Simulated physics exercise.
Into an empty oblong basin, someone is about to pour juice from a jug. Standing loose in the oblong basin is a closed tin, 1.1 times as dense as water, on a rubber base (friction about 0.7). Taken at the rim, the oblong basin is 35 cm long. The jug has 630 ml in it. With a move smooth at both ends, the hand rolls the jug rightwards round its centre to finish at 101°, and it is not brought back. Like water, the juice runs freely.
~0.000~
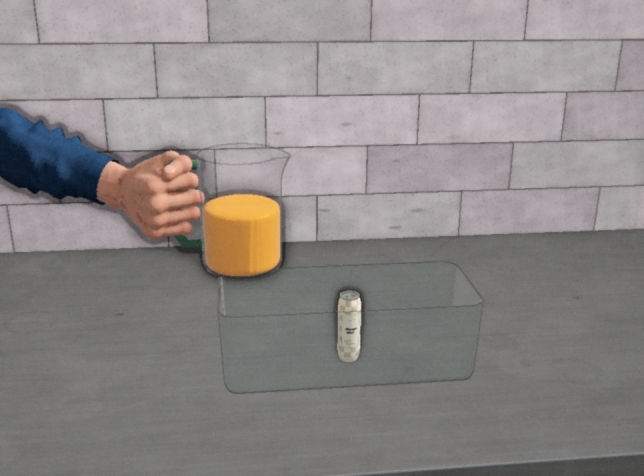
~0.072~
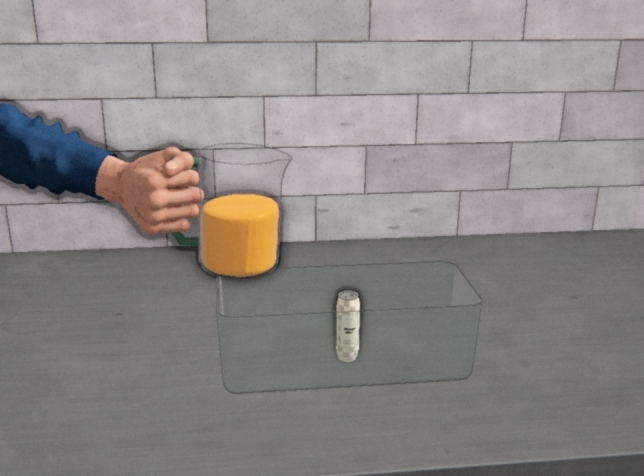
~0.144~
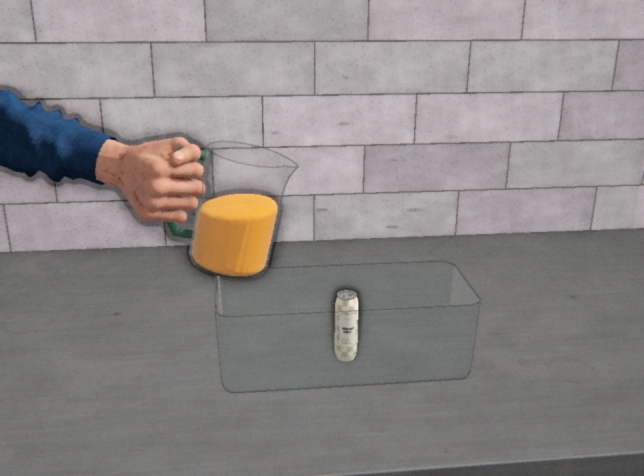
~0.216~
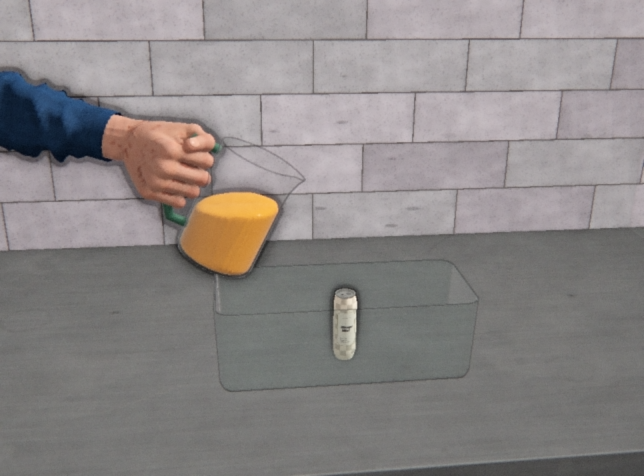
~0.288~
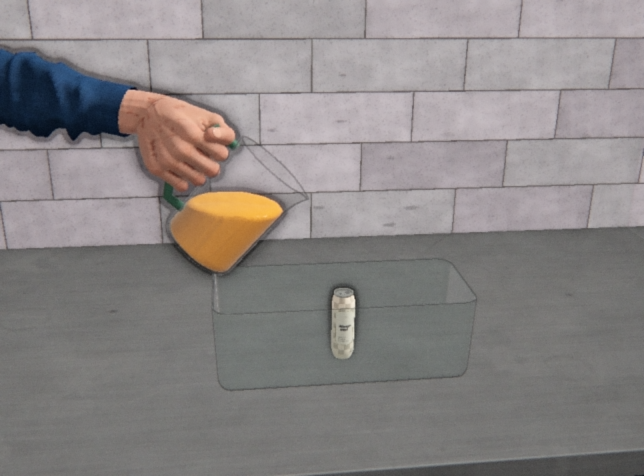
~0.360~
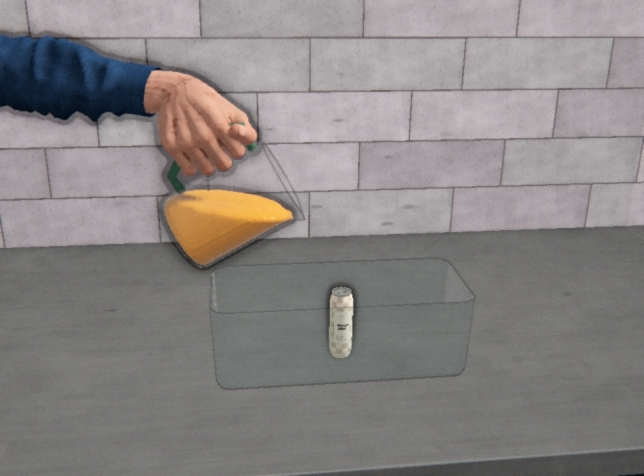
A hand tilting a jug of orange juice steadily rightwards above a clear oblong basin with a small tin standing inside.
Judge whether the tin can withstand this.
It will be floored.
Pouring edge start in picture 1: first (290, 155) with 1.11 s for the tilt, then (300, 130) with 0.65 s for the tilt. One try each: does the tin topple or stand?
Run one: It tumbles. Run two: It does not tip.
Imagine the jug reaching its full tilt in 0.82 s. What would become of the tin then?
Outcome - the tin ends up overturned.
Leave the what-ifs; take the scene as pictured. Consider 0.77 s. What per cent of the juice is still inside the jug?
Roughly 30 per cent.
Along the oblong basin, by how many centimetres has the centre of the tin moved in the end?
Net tin displacement: Roughly 8.5 cm.
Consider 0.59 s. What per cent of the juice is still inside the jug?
Roughly 70 %.
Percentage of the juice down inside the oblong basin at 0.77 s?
About 56 %.
By 0.59 s the tilt is 100° and 70 per cent is still to pour; the tin stands where it began.
By 0.77 s the tilt is 101° and 29 per cent is still to pour; the tin leans 39°.
By 0.94 s the tilt is 101° and 11 per cent is still to pour; the tin lies on its side.
By 1.14 s the tilt is 101° and 3 per cent is still to pour; the tin lies on its side.
At rest the tin lies on its side.
